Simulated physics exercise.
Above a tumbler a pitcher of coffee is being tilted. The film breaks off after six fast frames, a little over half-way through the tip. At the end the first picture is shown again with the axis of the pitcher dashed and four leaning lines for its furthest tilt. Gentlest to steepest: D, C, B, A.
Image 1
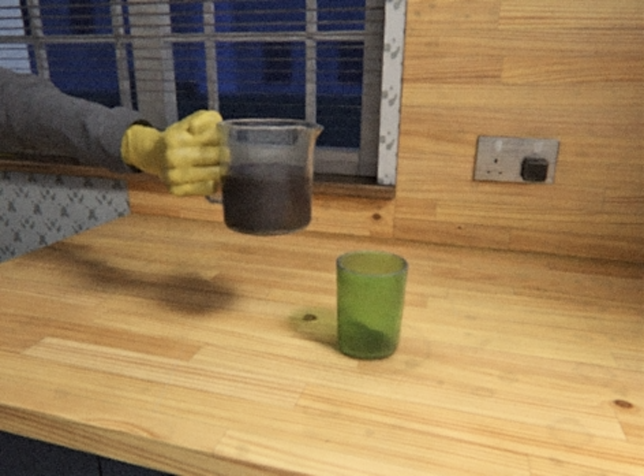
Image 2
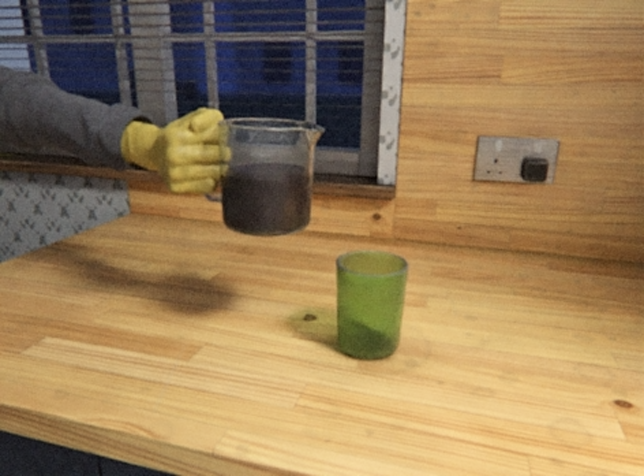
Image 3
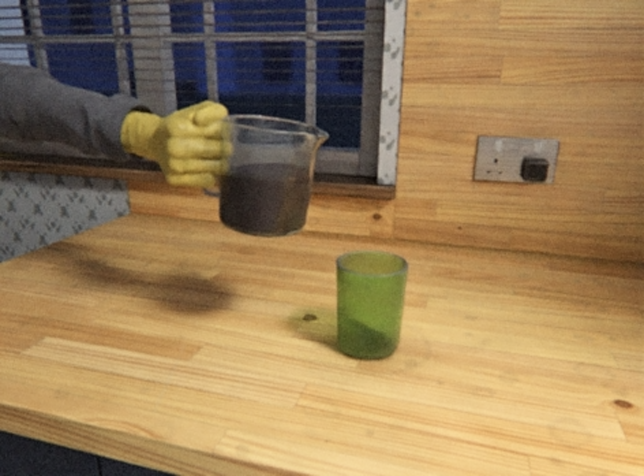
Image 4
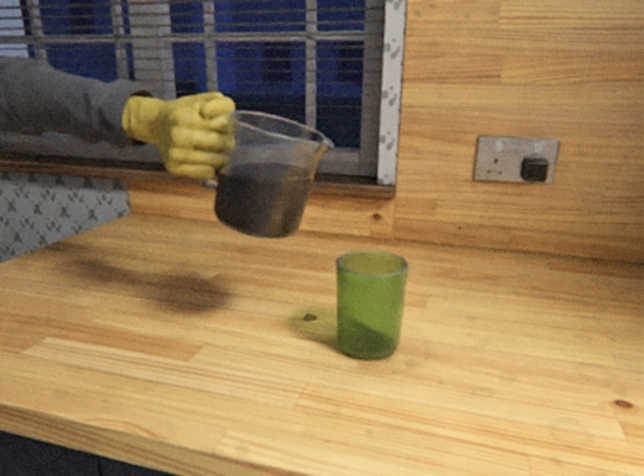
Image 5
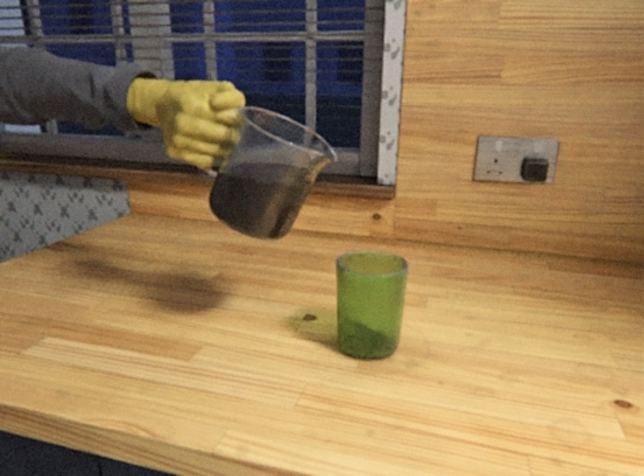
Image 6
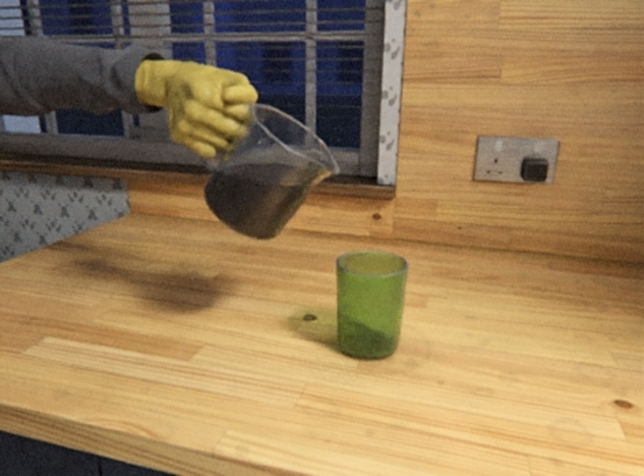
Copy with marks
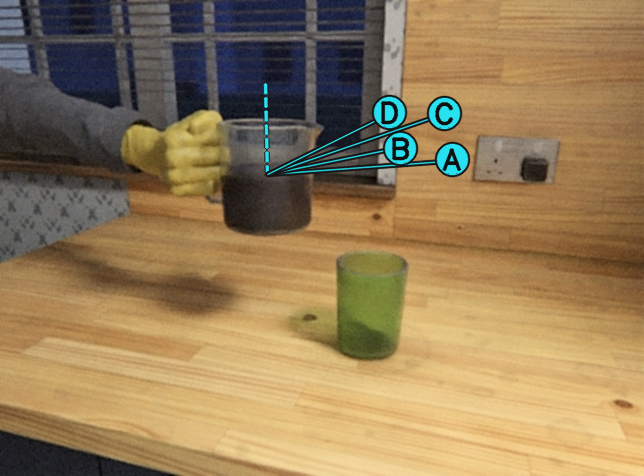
A hand in a yellow glove held a glass pitcher of dark coffee above a green tumbler on a wooden counter, then gradually tilted it to the right, with no coffee leaving the lip.
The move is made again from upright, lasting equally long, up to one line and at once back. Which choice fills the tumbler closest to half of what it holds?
Line C does it best.
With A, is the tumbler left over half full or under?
Over.
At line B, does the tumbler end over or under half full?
Over.
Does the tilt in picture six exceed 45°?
No.
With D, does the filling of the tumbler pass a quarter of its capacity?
Yes, it does.
On the marked copy, A at (435, 162); B at (383, 150); C at (428, 119); D at (374, 121).
If A is chosen, the tumbler ends with about 82 % of what it can hold.
If B is chosen, the tumbler ends with about 67 % of what it can hold.
If C is chosen, the tumbler ends with about 50 % of what it can hold.
If D is chosen, the tumbler ends with about 33 % of what it can hold.
